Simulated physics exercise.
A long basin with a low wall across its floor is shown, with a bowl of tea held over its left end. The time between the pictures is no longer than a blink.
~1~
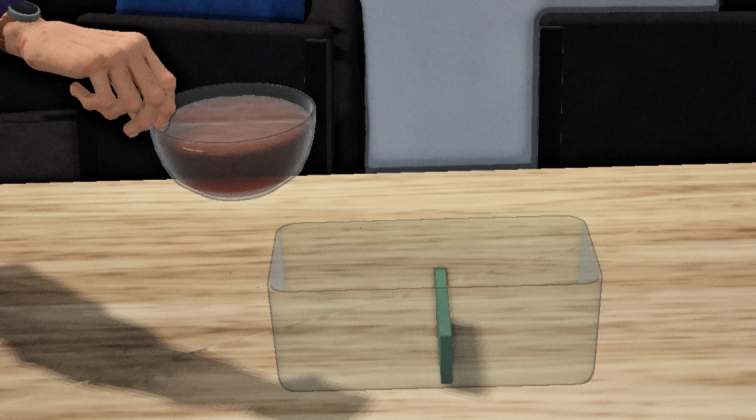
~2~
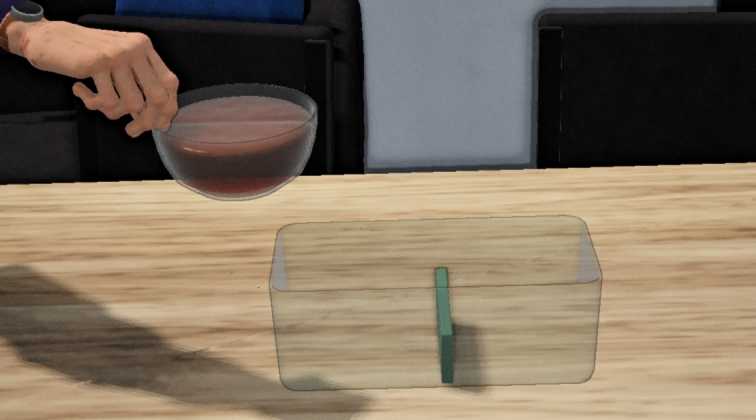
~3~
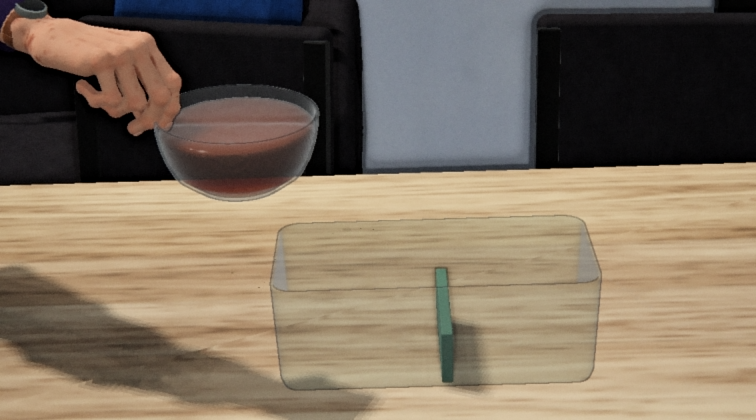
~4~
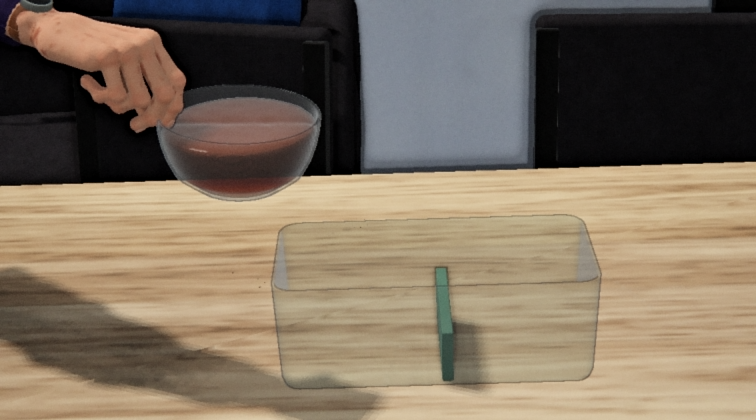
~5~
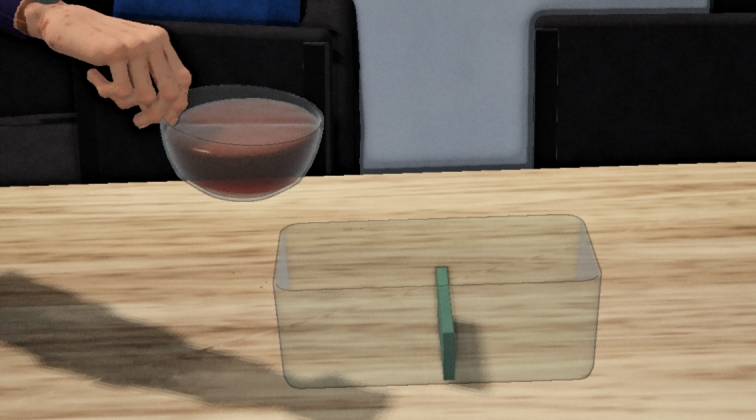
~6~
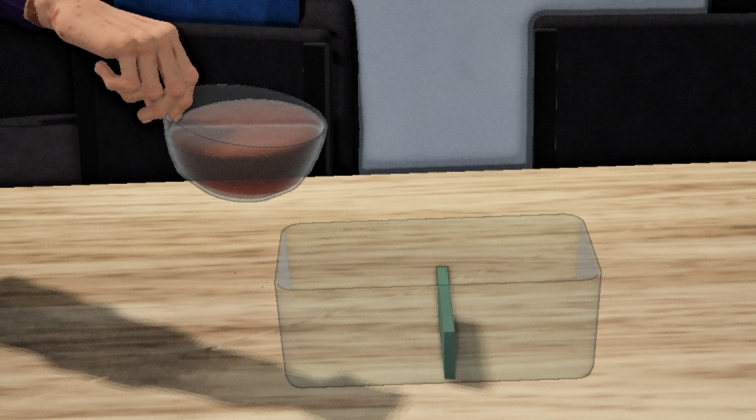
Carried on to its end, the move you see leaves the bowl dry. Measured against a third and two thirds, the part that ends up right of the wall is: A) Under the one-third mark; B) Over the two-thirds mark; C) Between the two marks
Option A: Under the one-third mark.
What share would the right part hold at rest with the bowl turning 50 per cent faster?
It comes to 5 per cent or so.
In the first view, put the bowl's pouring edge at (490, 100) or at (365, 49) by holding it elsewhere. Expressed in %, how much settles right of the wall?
Roughly 90 in a hundred the first time and 65 in a hundred the second.
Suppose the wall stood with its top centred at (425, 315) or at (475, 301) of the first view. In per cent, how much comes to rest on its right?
First try close to 15 percent, second try close to 0 percent.
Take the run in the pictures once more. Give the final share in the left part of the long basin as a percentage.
Some 100 parts in a hundred.
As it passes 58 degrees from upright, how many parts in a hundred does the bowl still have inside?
50 per cent or so.
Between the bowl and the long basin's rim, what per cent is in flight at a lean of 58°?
About 30 per cent.
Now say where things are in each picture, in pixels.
In the first frame, it leans 0°; its right rim is at (314, 111); the tea meets the walls at (156, 123) and (312, 118); the long basin's rim runs from (273, 258) to (593, 250); the wall's top is at (443, 302).
In the second frame, it leans 0°; its right rim is at (316, 112); the tea meets the walls at (158, 124) and (314, 120).
In the third frame, it leans 2°; its right rim is at (317, 115); the tea meets the walls at (161, 123) and (315, 122).
In the fourth frame, it leans 4°; its right rim is at (319, 118); the tea meets the walls at (163, 124) and (317, 122).
In the fifth frame, it leans 7°; its right rim is at (322, 123); the tea meets the walls at (166, 124) and (320, 122).
In the sixth frame, it leans 11°; its right rim is at (325, 128); the tea meets the walls at (170, 125) and (324, 123).
A moment on, the bowl is tipped part way and 51 per cent is still to pour, 20 is left of the wall and 0 right of it.
Next, the bowl is tipped on its side and 8 per cent is still to pour, 84 is left of the wall and 1 right of it.
Then the bowl is tipped on its side and 0 per cent is still to pour, 98 is left of the wall and 1 right of it.
Later the bowl is tipped on its side and 0 per cent is still to pour, 99 is left of the wall and 1 right of it.
In the end 99 per cent lies left of the wall, 1 right of it and 0 outside.
